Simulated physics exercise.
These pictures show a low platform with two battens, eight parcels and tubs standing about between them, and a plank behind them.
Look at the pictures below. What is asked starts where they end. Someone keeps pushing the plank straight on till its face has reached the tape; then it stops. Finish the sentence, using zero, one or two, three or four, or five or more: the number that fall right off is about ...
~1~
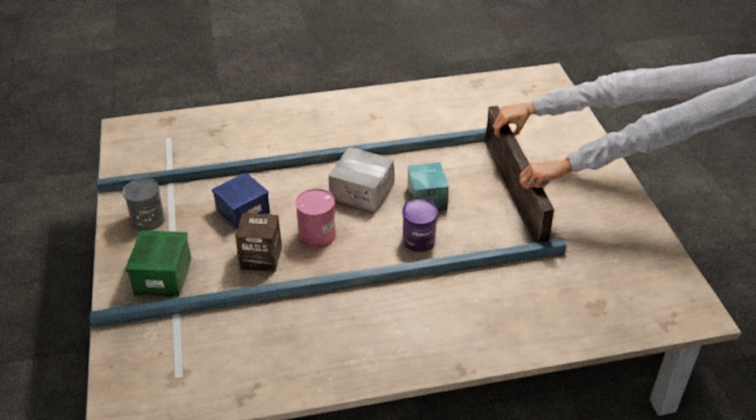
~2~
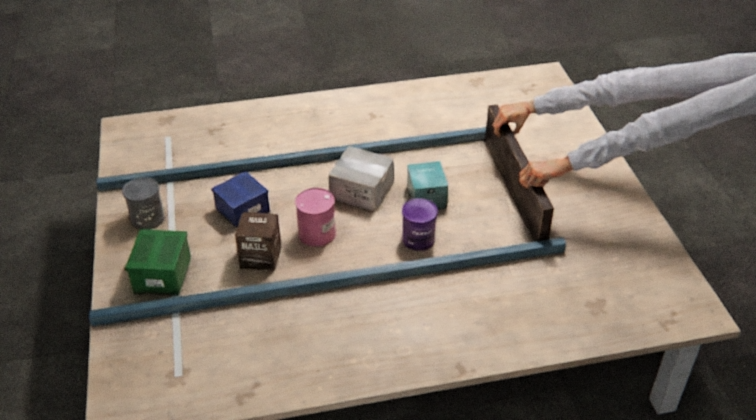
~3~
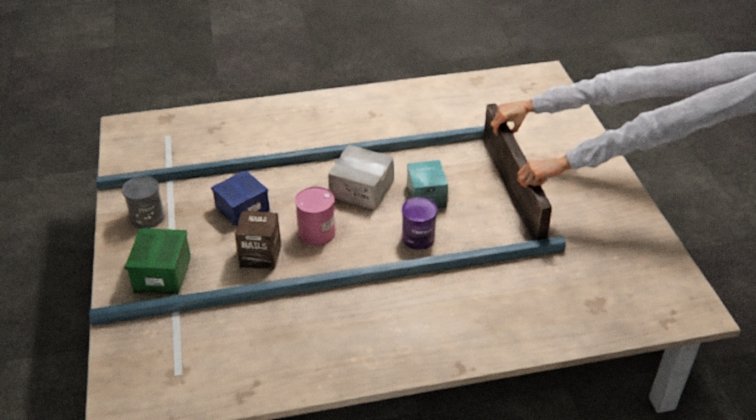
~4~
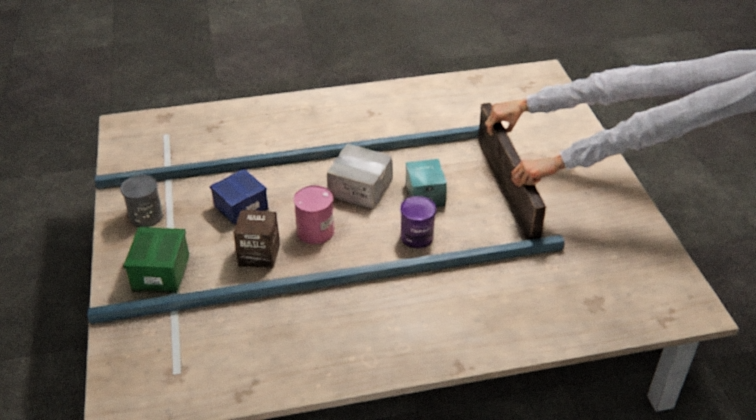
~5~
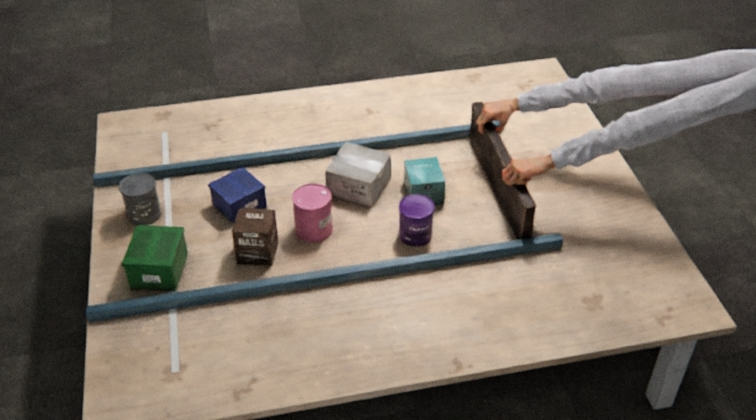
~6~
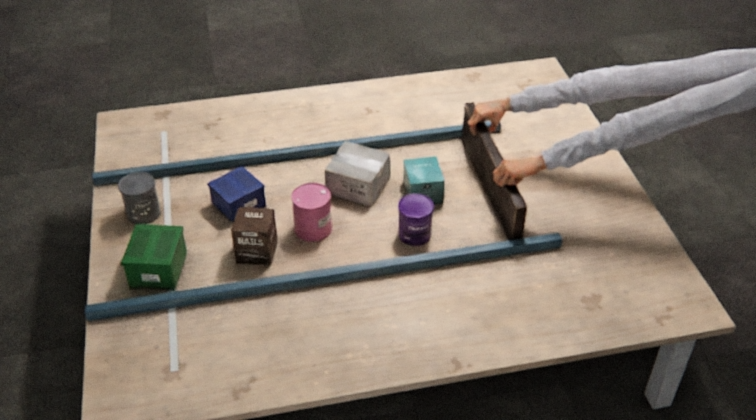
The number that fall right off is about one or two.
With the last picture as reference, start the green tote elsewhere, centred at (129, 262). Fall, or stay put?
Lab note: From that start it is gone.
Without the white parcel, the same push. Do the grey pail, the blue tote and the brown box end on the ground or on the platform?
Note: Grey pail falls away / blue tote stays up top / brown box stays up top.
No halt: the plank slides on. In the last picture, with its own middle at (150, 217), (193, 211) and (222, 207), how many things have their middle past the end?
The numbers past the end are 3, 1 and 0.
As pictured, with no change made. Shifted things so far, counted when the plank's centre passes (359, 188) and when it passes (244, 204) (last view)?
The count is 4 at the first point and 8 at the second.
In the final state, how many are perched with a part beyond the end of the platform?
Tally: 1.
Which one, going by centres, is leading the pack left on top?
It would be the blue tote.
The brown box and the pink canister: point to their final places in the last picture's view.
First at (113, 276); second at (109, 248).
Soon after, none off yet; grey pail at rest near (140, 199); green tote at rest near (156, 257); blue tote at rest near (238, 195).
After that, none off yet; grey pail at rest near (140, 199); green tote at rest near (156, 257); blue tote displaced about its own width near (206, 202).
In the end, the number that fall off is one or two; gone, green tote and grey pail.
